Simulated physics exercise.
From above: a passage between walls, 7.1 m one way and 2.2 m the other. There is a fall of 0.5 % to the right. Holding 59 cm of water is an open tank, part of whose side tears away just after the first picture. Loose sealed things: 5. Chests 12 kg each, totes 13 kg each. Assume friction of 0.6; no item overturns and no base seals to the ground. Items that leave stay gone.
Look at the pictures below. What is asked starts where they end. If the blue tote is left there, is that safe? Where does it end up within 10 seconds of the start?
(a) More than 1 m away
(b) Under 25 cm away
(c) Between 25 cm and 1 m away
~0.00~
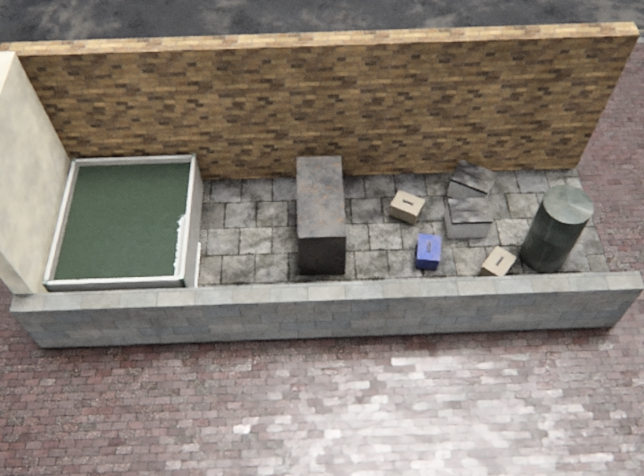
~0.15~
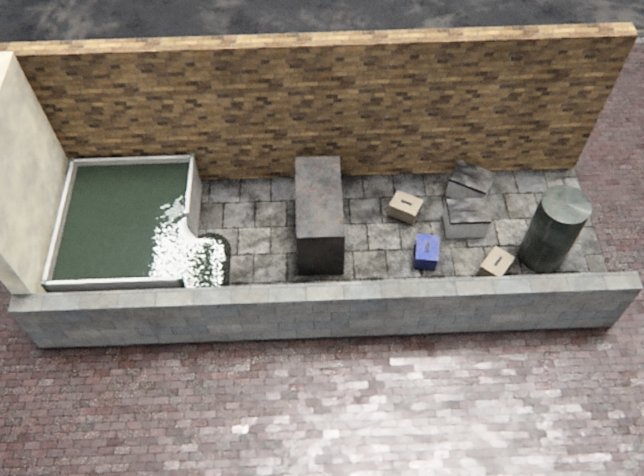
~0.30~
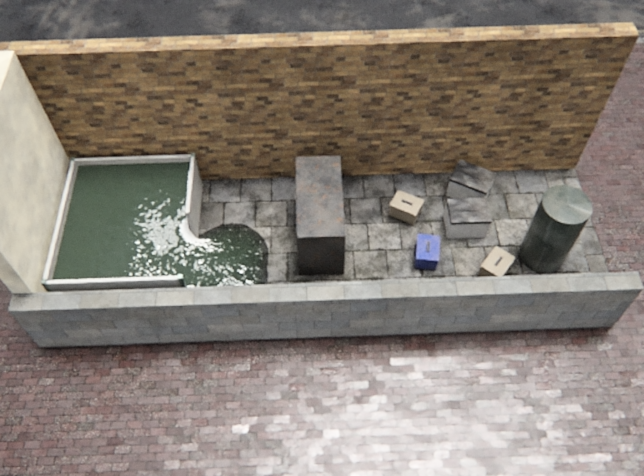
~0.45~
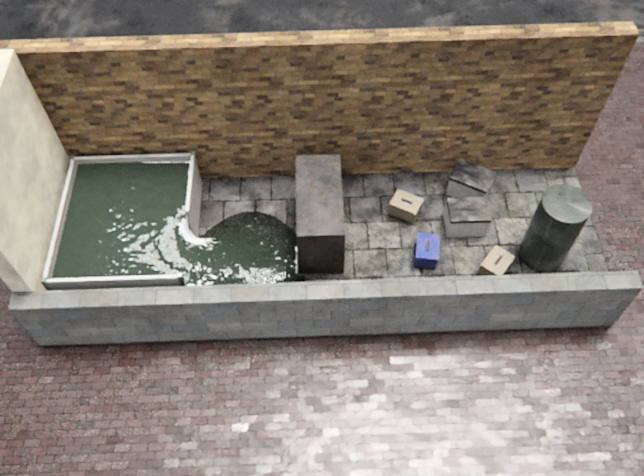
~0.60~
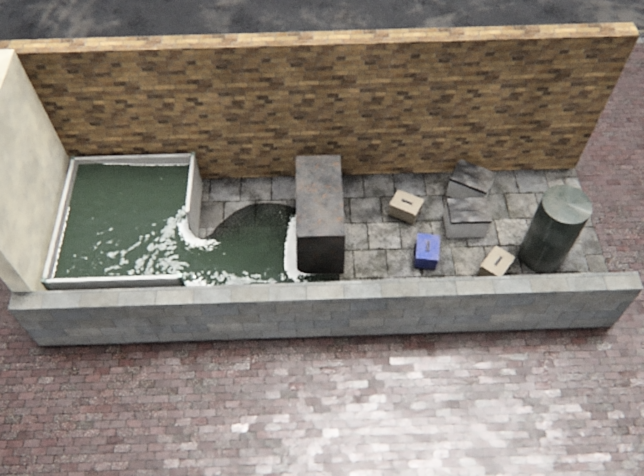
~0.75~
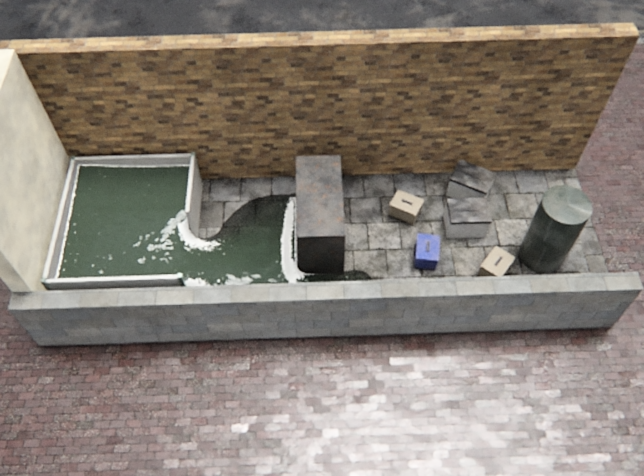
The answer is a.
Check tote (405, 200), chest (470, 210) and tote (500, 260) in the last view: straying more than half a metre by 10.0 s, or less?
Below the mark, above the mark, above the mark.
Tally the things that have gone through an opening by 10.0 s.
Result: 3.
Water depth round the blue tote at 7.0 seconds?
Depth: About 5 cm.
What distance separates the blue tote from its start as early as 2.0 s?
I'd put it at around 40 cm.
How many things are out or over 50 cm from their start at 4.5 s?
Answer: 4.
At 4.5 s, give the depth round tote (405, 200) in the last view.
Roughly 4 cm.
After 2.0 s the blue tote is near (457, 236), 0.4 m from its start, aground; 0 of 5 are out; 0 afloat.
After 4.5 s the blue tote is near (565, 209), 2.0 m from its start, aground; 2 of 5 are out; 1 afloat.
After 7.0 s the blue tote is near (567, 209), 2.1 m from its start, aground; 3 of 5 are out; 0 afloat.
After 10.0 s the blue tote is near (567, 209), 2.1 m from its start, aground; 3 of 5 are out; 0 afloat.
